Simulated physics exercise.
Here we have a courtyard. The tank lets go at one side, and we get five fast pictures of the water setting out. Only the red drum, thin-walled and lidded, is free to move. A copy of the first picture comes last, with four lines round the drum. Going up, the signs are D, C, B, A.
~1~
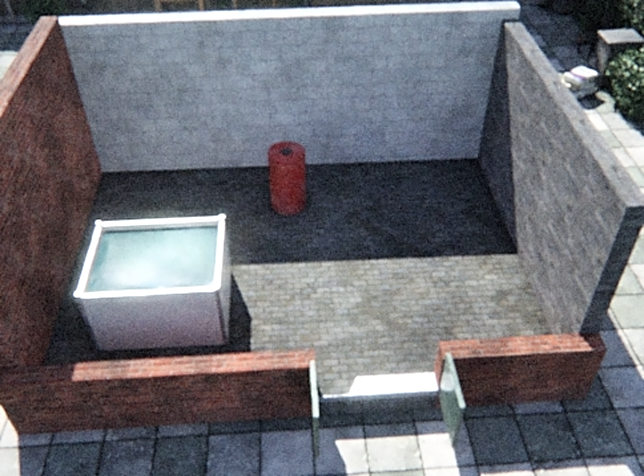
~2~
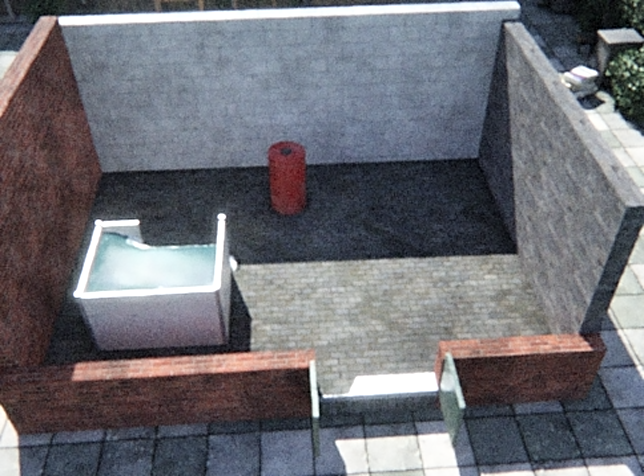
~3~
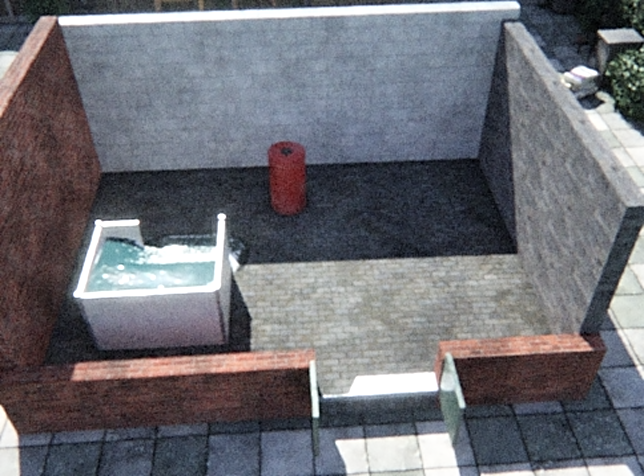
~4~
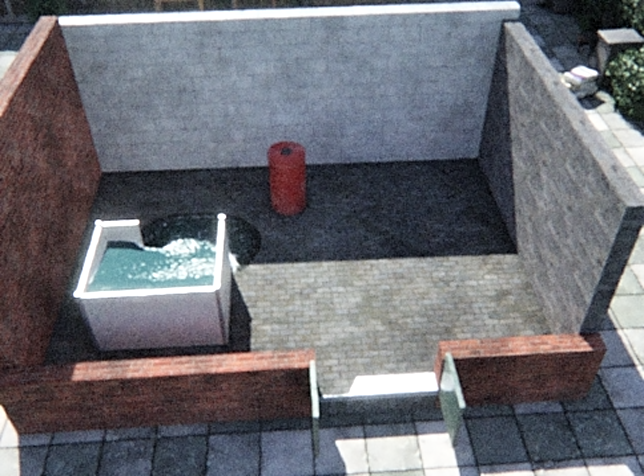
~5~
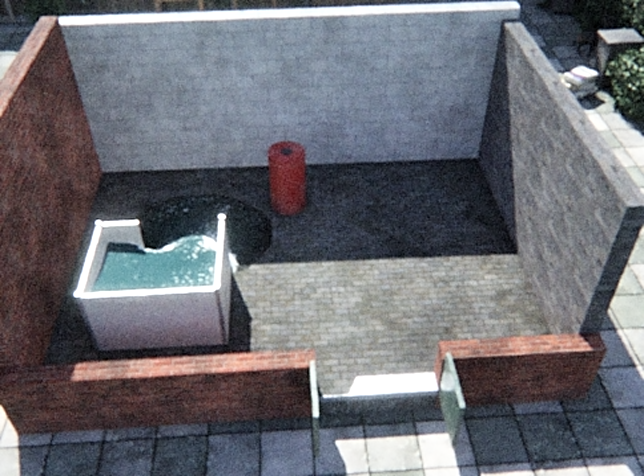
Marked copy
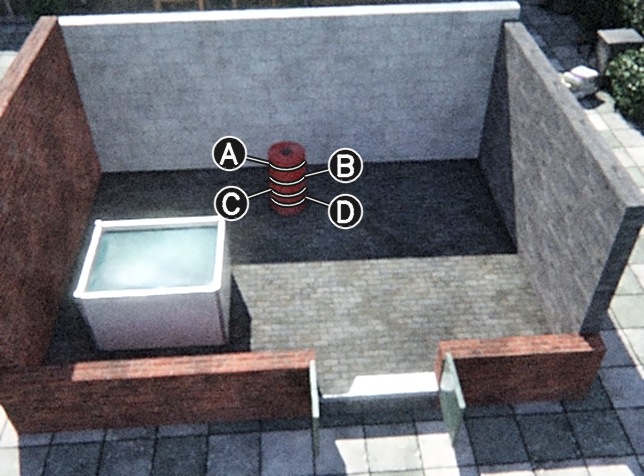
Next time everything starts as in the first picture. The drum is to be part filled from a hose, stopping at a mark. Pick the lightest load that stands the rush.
The answer is line C.
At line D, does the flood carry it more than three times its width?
No, less.
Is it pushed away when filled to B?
No, not at all.
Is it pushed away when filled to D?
Yes, it does.
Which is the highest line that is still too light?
That would be D.
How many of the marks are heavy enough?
Three of the four.
On the marked copy, A at (287, 169); B at (287, 184); C at (288, 196); D at (289, 205); from the bottom up D, C, B, A.
Choosing A, it does not move.
Choosing B, it does not move.
Choosing C, it shifts by a finger or two and stays.
Choosing D, it is pushed about its own width away.
